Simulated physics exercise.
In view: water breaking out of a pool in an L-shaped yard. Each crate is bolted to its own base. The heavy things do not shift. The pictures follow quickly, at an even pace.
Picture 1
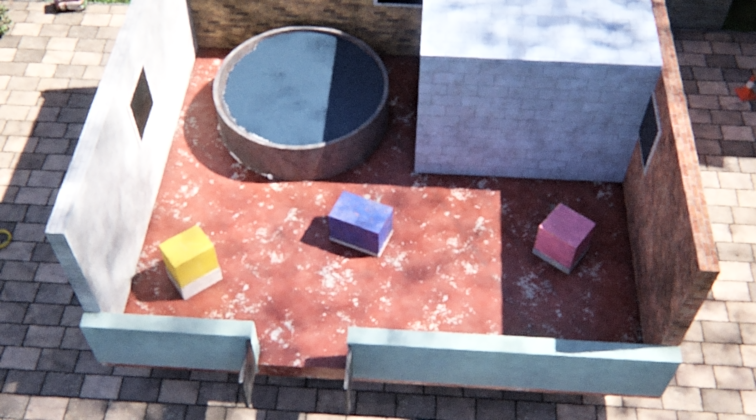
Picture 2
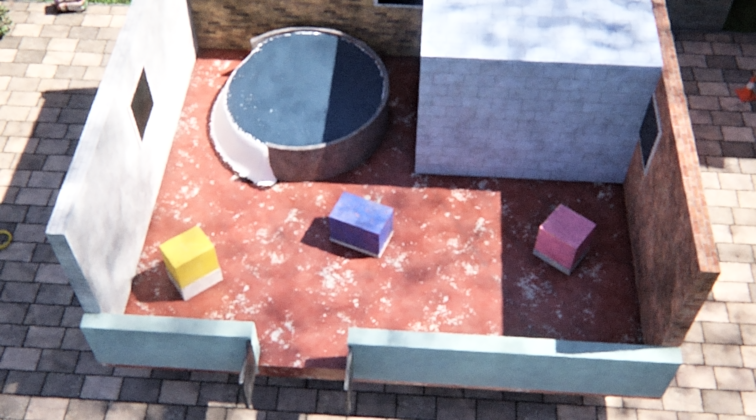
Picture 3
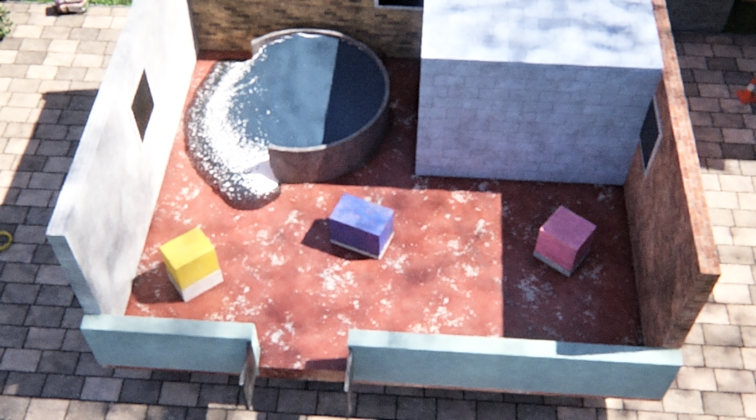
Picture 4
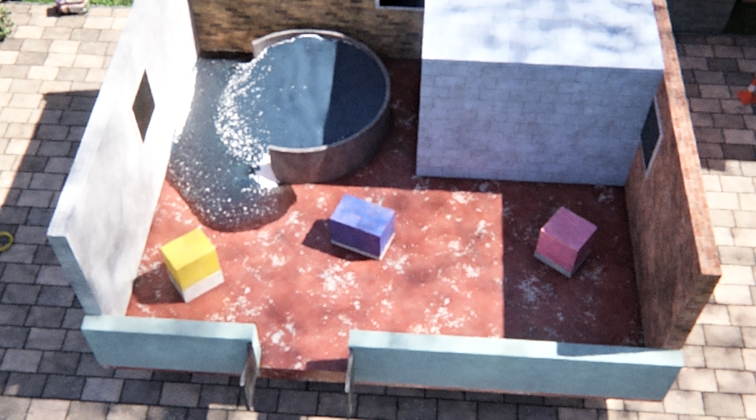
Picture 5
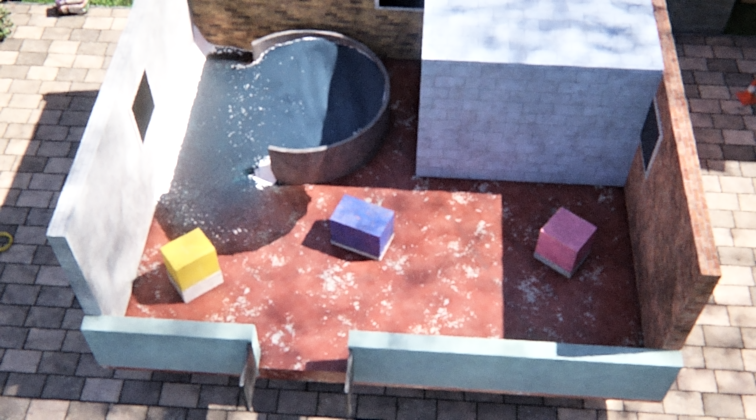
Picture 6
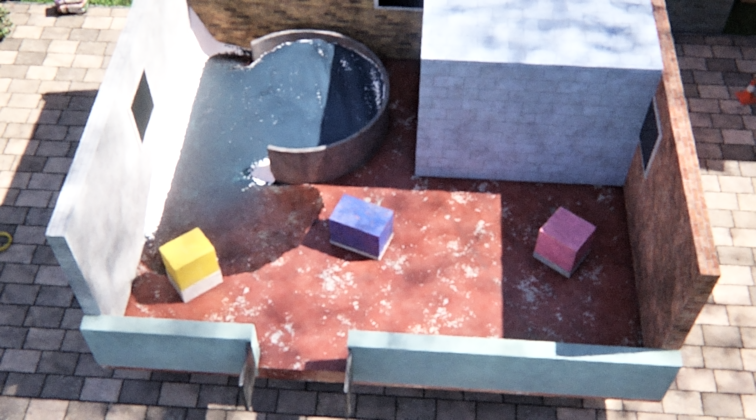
A round pool's left side opens and water pours out, spreading across the red floor.
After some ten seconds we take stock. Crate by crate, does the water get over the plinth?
The blue crate is soaked; the yellow crate is soaked; the pink crate is soaked.
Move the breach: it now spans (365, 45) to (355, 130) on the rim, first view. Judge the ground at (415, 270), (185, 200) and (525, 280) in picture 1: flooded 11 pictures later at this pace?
In turn: Under water, no water, covered.
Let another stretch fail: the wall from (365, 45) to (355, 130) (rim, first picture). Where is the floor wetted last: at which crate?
That is the yellow crate.
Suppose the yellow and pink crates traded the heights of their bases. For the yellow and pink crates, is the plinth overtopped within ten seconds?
Then: The yellow one is soaked, the pink one stays dry.
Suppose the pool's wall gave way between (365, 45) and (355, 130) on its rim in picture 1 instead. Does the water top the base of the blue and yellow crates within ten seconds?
My reading: The blue crate is wetted, the yellow crate is spared.
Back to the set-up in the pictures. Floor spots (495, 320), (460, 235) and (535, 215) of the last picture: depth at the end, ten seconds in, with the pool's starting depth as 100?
Roughly 25, 12 and 16 per cent, in turn.
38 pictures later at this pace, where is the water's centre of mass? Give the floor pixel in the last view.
Near (337, 214).
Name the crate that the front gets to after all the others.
Last comes the pink one.
A moment on, water covers 30 % of the floor; the blue crate water round its plinth, the yellow crate water round its plinth, the pink crate not reached.
Next, water covers 35 % of the floor; the blue crate water round its plinth, the yellow crate water round its plinth, the pink crate not reached.
Then, water covers 65 % of the floor; the blue crate water round its plinth, the yellow crate water round its plinth, the pink crate not reached.
Later, water covers 90 % of the floor; the blue crate water round its plinth, the yellow crate water round its plinth, the pink crate water round its plinth.
In the end, water covers 100 % of the floor; the blue crate was topped, the yellow crate was topped, the pink crate was topped.
